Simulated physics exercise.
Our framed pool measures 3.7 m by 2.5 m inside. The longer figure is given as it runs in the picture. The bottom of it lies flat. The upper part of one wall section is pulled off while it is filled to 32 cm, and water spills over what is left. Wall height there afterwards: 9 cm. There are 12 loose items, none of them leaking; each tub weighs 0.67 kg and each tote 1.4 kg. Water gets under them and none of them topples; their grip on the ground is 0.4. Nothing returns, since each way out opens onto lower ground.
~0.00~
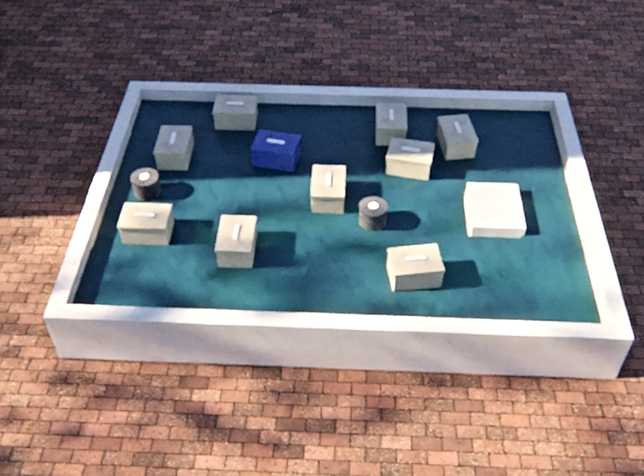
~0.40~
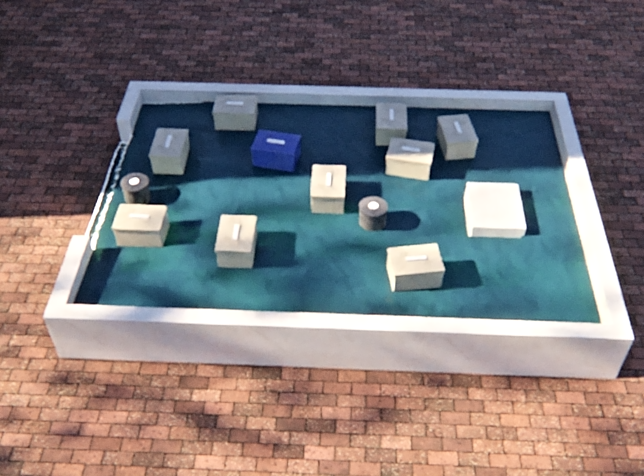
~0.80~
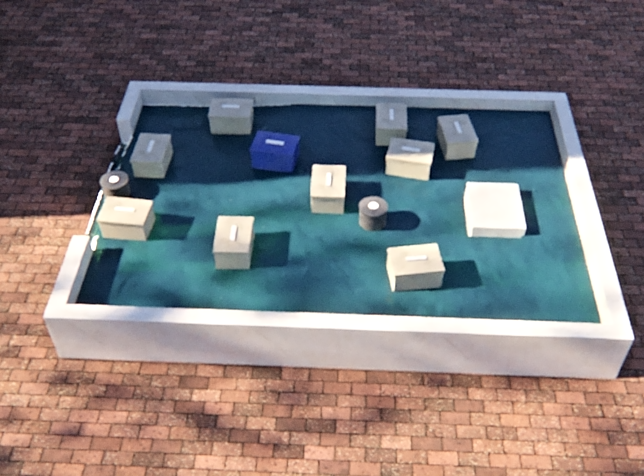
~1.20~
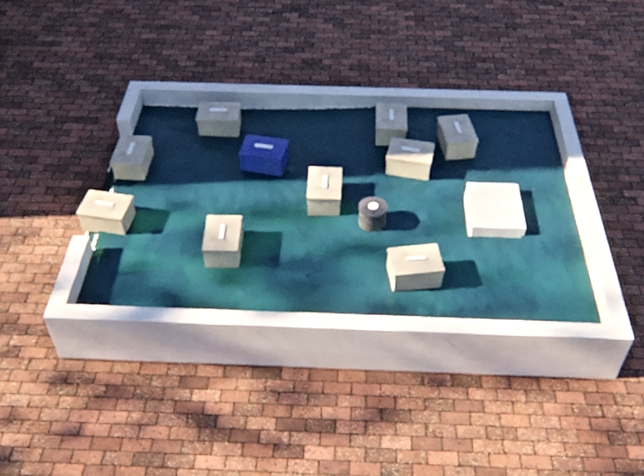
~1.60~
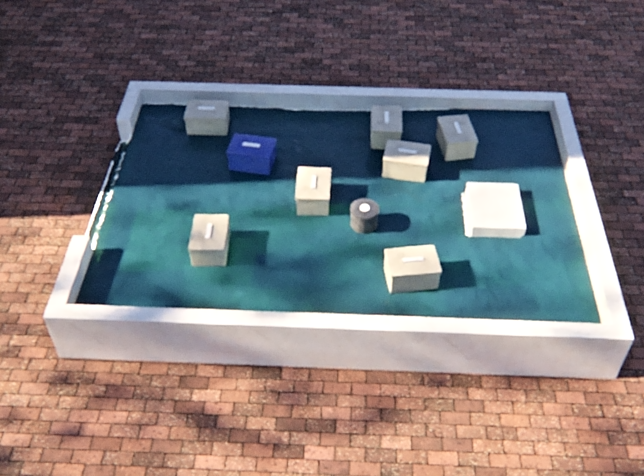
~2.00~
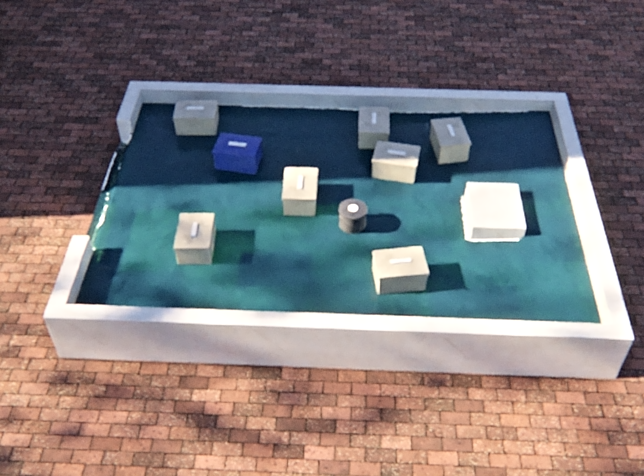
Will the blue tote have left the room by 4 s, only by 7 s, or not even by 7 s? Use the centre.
It is missing at the second time only.
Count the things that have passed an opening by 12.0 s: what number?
Count at that moment: 7.
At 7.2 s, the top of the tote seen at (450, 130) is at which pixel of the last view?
Roughly (393, 139) in the last view.
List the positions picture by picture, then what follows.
In the first frame, the blue tote at (276, 142), afloat; about 2880 L in view; 0 of 12 have shifted.
In the second frame, the blue tote at (276, 142) floats; about 2830 L in view; 1 of 12 have shifted.
In the third frame, the blue tote at (275, 143) floats; 31 cm deep round most things; 3 of 12 have shifted.
In the fourth frame, the blue tote at (264, 147), afloat, 10 cm from its start; 29 cm deep round most things; 6 of 12 have shifted.
In the fifth frame, the blue tote at (251, 146), afloat, 20 cm from its start; about 2620 L in view; 8 of 12 have shifted.
In the sixth frame, the blue tote at (237, 145), afloat, 32 cm from its start; 27 cm deep round most things; 12 of 12 have shifted.
After 3.2 s the blue tote is near (196, 147), 0.7 m from its start, afloat; 3 of 12 are out; 9 afloat.
After 7.2 s the blue tote has gone out (at 5.5 s); 6 of 12 are out; 6 afloat.
After 12.0 s the blue tote has gone out (at 5.5 s); 7 of 12 are out; 5 afloat.
After 16.0 s the blue tote has gone out (at 5.5 s); 7 of 12 are out; 5 afloat.
